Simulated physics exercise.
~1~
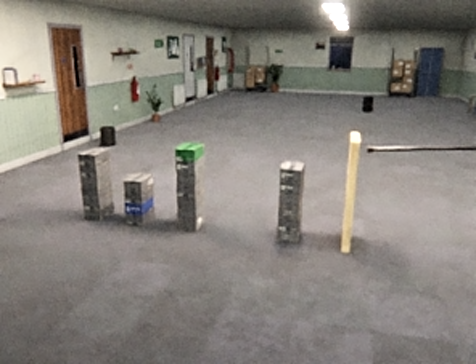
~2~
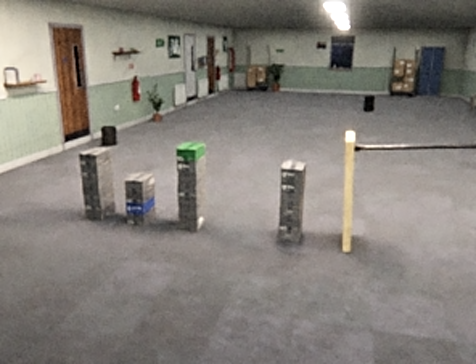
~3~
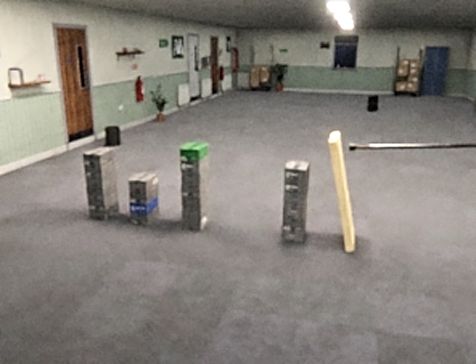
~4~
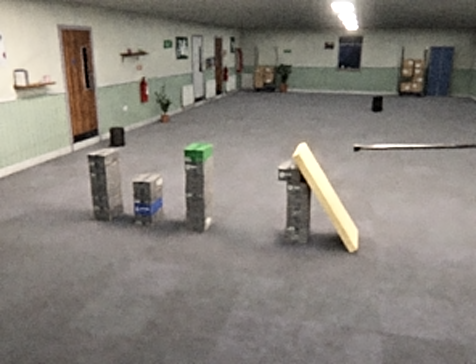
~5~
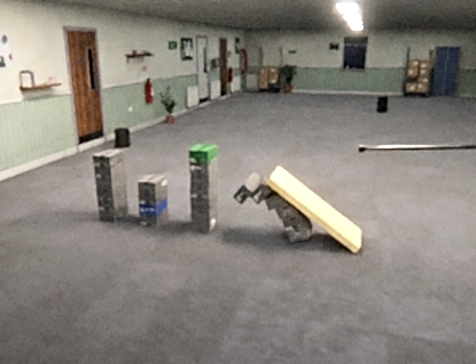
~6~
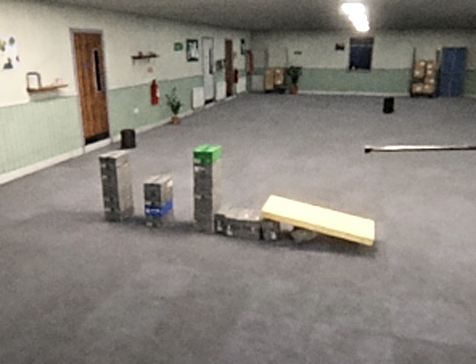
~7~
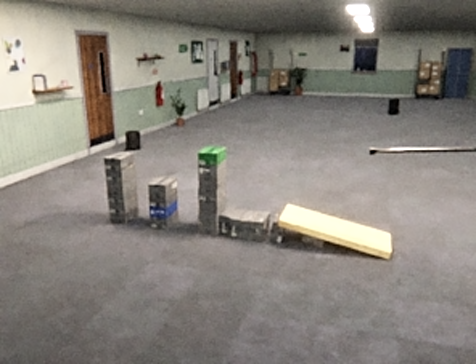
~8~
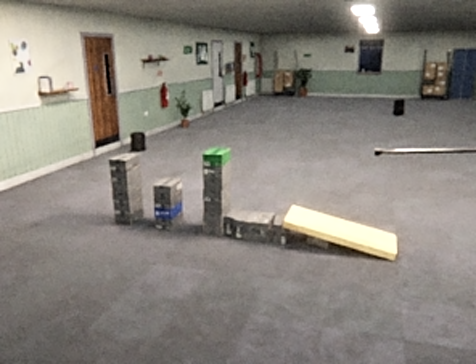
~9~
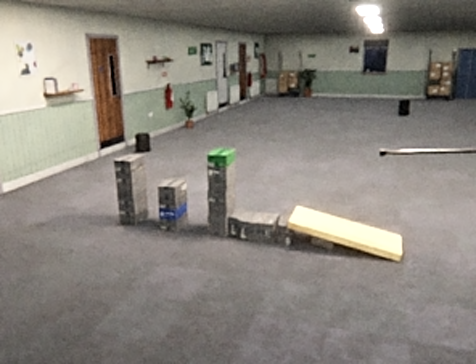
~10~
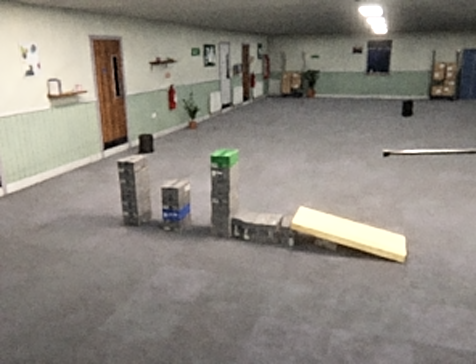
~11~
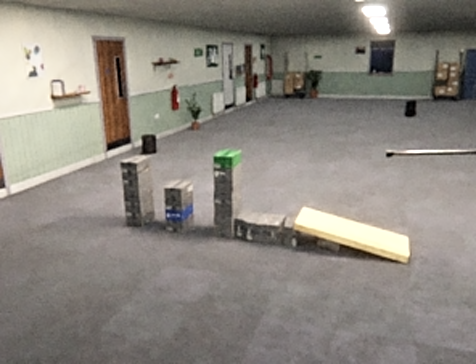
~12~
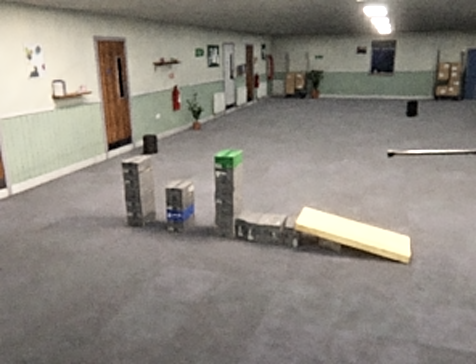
A pale board tips left and topples the nearest box column, leaving three columns standing.
